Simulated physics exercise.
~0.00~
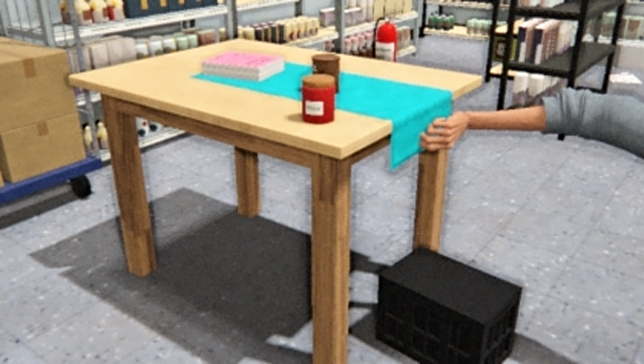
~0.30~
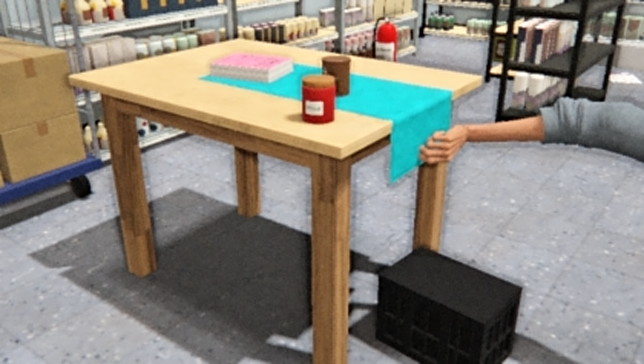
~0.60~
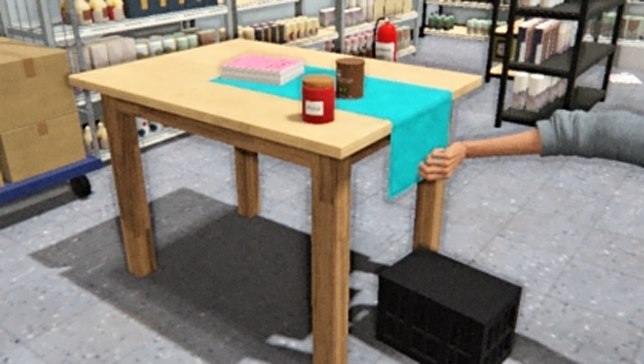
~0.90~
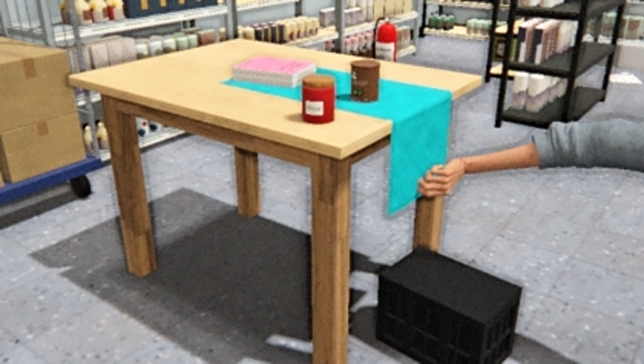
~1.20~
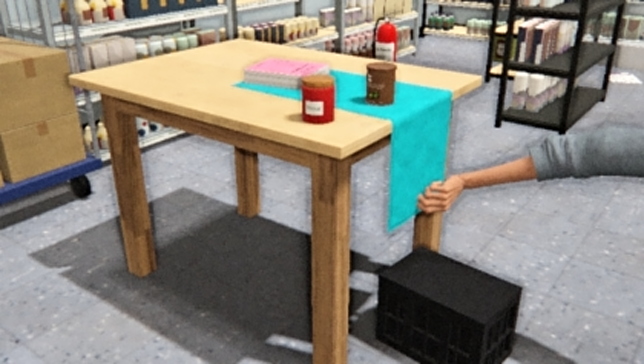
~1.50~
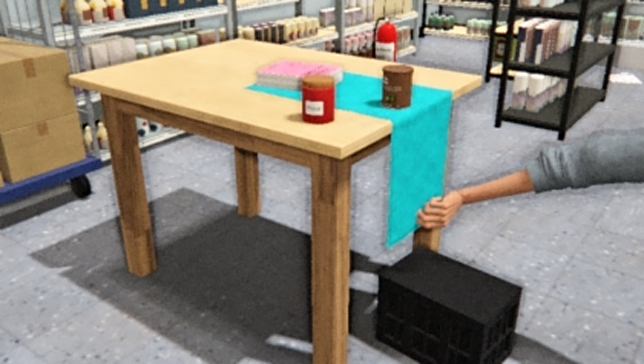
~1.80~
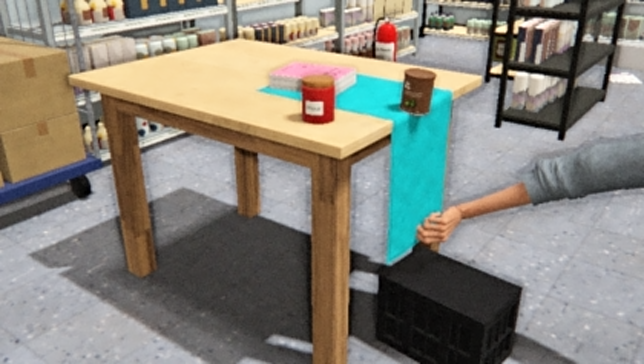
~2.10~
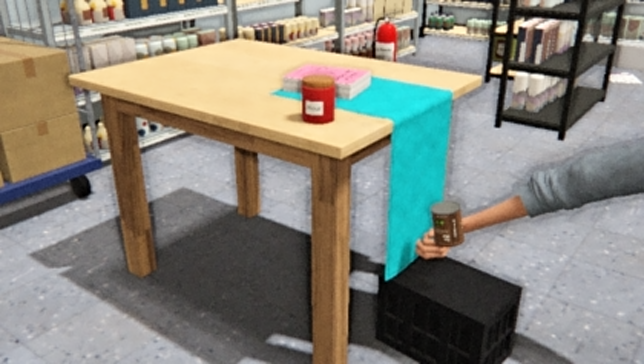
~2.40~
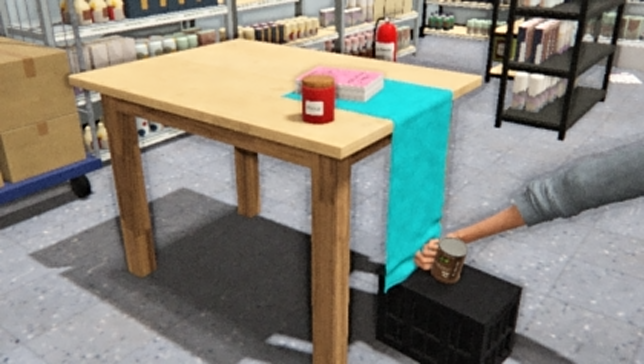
At first, a pink book and a brown tin rest on a turquoise scarf laid across a wooden table, with a red jar nearby and a black crate on the floor below. A hand at the right grips the hanging end of the scarf and pulls it steadily downward. The book and the tin ride along toward the right edge, while the red jar stays put. The tin then tips at the edge and drops past the hand toward the crate. By the end, the hem reaches the crate, the tin is down beside the hand, and the book and jar remain on the table.
